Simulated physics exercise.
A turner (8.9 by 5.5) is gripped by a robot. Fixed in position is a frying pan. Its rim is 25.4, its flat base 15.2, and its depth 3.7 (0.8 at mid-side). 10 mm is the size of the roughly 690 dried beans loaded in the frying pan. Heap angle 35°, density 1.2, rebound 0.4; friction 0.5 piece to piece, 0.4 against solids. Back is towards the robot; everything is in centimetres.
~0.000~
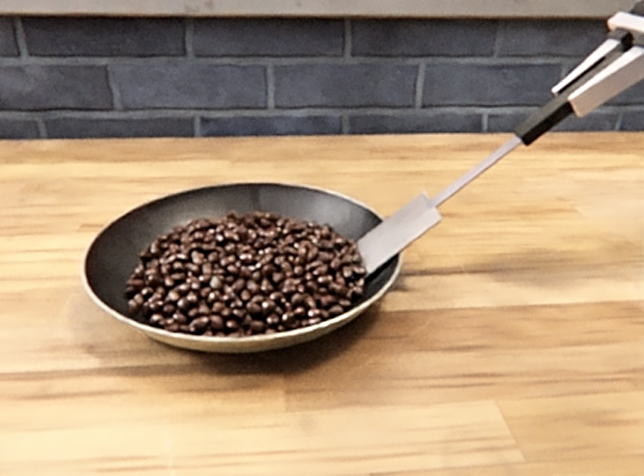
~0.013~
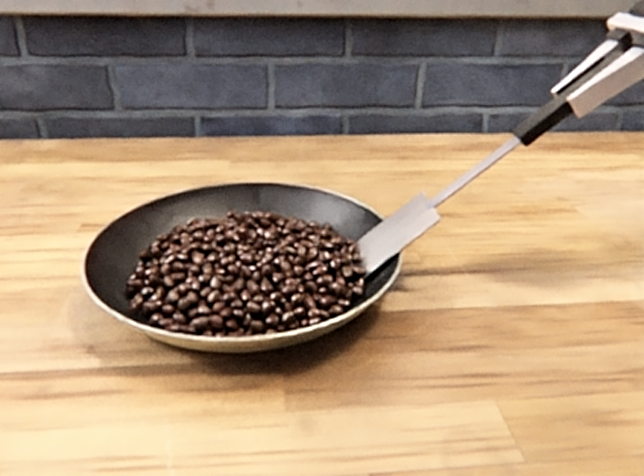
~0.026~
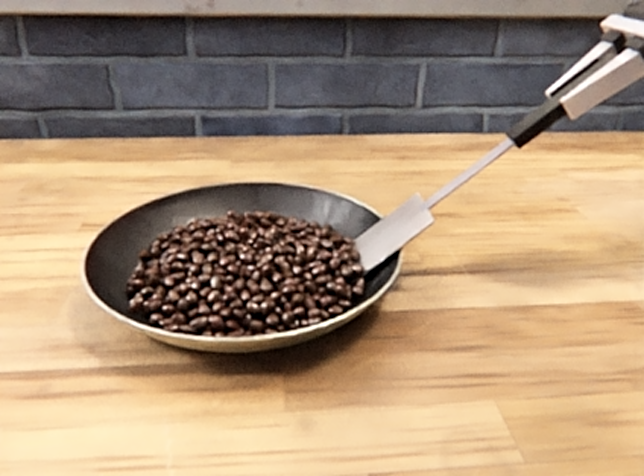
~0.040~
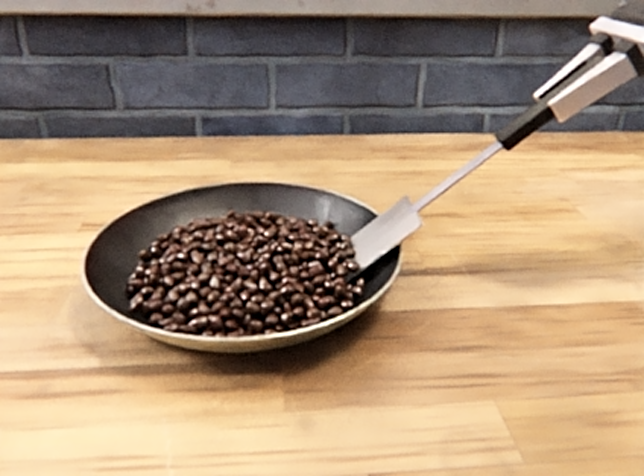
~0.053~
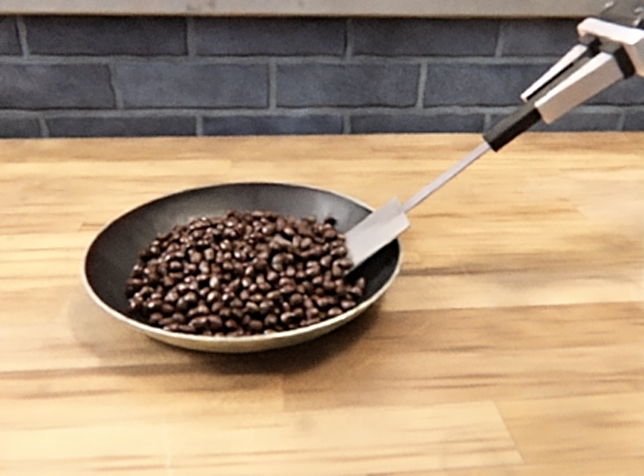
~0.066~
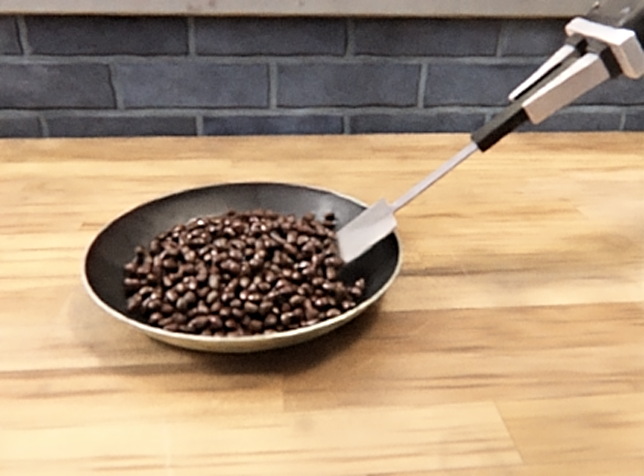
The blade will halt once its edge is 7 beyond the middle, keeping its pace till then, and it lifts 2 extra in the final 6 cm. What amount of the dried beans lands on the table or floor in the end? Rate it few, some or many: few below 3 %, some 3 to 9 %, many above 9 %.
Some, 3 to 9 %.
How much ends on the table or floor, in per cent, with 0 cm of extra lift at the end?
I'd reckon around 5 per cent.
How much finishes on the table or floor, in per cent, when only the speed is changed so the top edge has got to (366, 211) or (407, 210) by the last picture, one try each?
That comes to some 15 and some 0 percent, in that order.
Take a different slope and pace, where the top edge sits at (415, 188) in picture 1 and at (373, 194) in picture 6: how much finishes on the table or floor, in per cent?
Around 5 per cent finishes there.
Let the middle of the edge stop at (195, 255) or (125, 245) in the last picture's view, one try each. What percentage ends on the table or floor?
0 % and 20 %.
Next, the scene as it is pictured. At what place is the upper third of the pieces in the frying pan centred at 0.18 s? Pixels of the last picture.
Near pixel (199, 249).
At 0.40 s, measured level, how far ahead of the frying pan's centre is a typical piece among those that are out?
It's close to 16 cm ahead of the centre.
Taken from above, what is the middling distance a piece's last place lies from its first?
Near 3 cm, measured level.
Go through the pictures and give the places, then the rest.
The first frame shows the turner top edge at (433, 205), sloping 41°; upper third of the load around (252, 258), from x 130 to 360, top at y 215; 689 in the frying pan.
The second frame shows the turner top edge at (432, 205), sloping 41°; upper third of the load around (252, 258), from x 130 to 360, top at y 215.
The third frame shows the turner top edge at (426, 207), sloping 41°; upper third of the load around (253, 256), from x 130 to 360, top at y 215.
The fourth frame shows the turner top edge at (415, 209), sloping 41°; upper third of the load around (258, 255), from x 130 to 360, top at y 215.
The fifth frame shows the turner top edge at (403, 210), sloping 41°; upper third of the load around (254, 253), from x 130 to 360, top at y 215.
The sixth frame shows the turner top edge at (391, 211), sloping 41°; upper third of the load around (253, 253), from x 130 to 360, top at y 215; 689 in the frying pan.
After 0.12 s, sloping 41°, highest piece 6 above the table; 689 in the frying pan.
After 0.18 s, sloping 41°, highest piece 6 above the table; 689 in the frying pan.
After 0.40 s, sloping 41°, highest piece 5 above the table; 653 in the frying pan, 35 on the table or floor, 1 on the blade or in flight.
After 1.45 s, sloping 41°, highest piece 5 above the table; 651 in the frying pan, 38 on the table or floor.
In the end, 651 in the frying pan, 38 on the table or floor. That is 6 % on the table or floor.
